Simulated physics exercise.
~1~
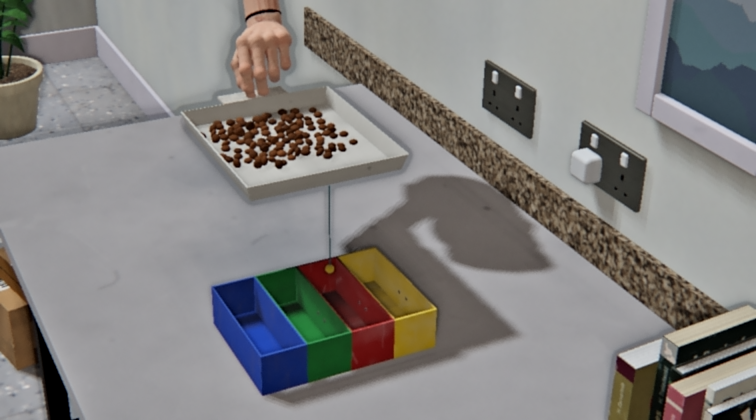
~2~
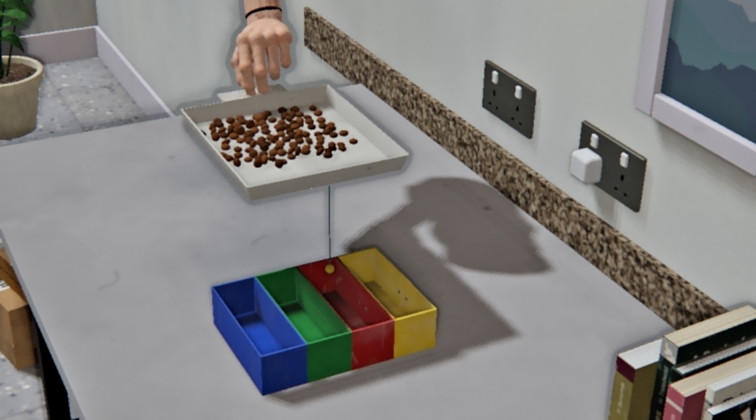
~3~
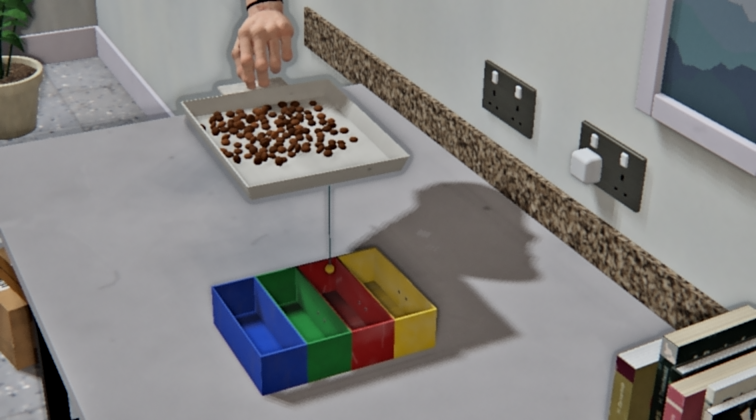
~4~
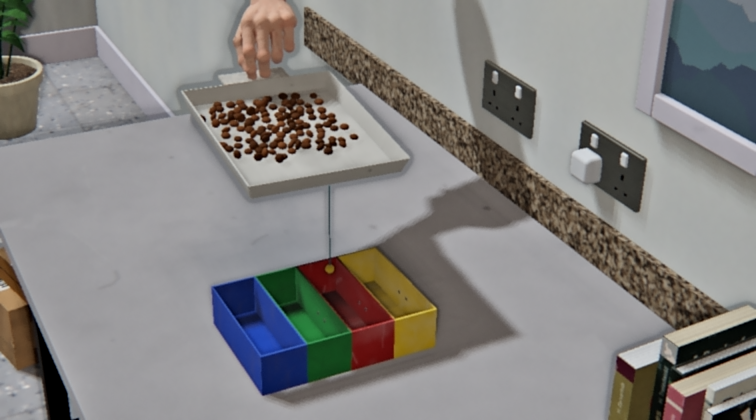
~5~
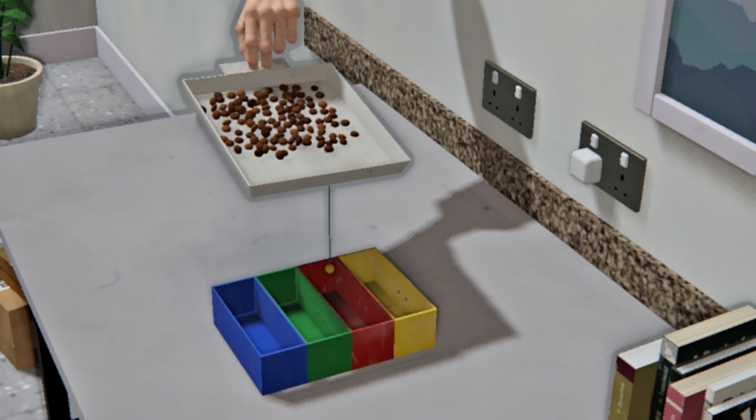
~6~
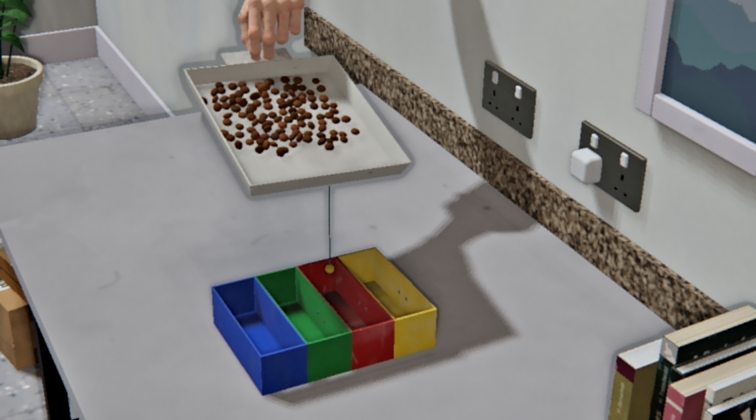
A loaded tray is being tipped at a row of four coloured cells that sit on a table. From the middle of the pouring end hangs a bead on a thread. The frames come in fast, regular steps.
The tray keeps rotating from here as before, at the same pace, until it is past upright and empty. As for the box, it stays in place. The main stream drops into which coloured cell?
It drops into the yellow cell.
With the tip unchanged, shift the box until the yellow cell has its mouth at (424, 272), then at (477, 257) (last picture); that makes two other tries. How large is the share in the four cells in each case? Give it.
You'd get near 100 percent first and near 90 percent next.
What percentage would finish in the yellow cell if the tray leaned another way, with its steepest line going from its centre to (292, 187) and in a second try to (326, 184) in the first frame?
In order, 0 in a hundred and 20 in a hundred.
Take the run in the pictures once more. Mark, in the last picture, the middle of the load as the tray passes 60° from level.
Roughly at (355, 169).
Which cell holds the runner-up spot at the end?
That would be that red cell.
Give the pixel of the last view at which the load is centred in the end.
The centre comes to rest near (394, 320).
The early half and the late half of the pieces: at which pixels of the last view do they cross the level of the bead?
Points: About (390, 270), then about (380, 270).
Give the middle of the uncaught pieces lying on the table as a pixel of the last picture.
The centre sits close to (435, 308).
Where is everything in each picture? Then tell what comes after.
In the first picture, corners of the pouring end (251, 184) and (401, 153), level; middle of the load (271, 139), bits of dog kibble; bead on its thread (330, 269); blue cell (284, 366); green cell (329, 353); red cell (373, 341); yellow cell (415, 330).
In the second picture, corners of the pouring end (251, 184) and (402, 153), level; middle of the load (271, 138).
In the third picture, corners of the pouring end (251, 183) and (402, 154), tipped barely, lowest at the right corner; middle of the load (271, 133).
In the fourth picture, corners of the pouring end (252, 182) and (403, 156), tipped a little, lowest at the right corner; middle of the load (271, 127).
In the fifth picture, corners of the pouring end (253, 182) and (403, 158), tipped a little, lowest at the right corner; middle of the load (272, 121).
In the sixth picture, corners of the pouring end (254, 181) and (404, 160), tipped clearly, lowest at the right corner; middle of the load (273, 115); blue cell (284, 366); green cell (329, 353); red cell (373, 341); yellow cell (415, 330).
Just after the last frame, tray tipped steeply; almost all on the tray; about a tenth falling or outside the box.
A moment on, tray tipped right over; roughly a third on the tray; roughly a quarter in the yellow cell; about a tenth in the red cell; just a few in the green cell; roughly a third falling or outside the box.
Further on, tray tipped past a quarter turn; roughly a third in the yellow cell; roughly a quarter in the red cell; about a tenth in the green cell; roughly a third falling or outside the box.
When it is over, tray tipped past a quarter turn; roughly a third in the yellow cell; roughly a quarter in the red cell; about a tenth in the green cell; not one in the blue cell; roughly a third outside the box.
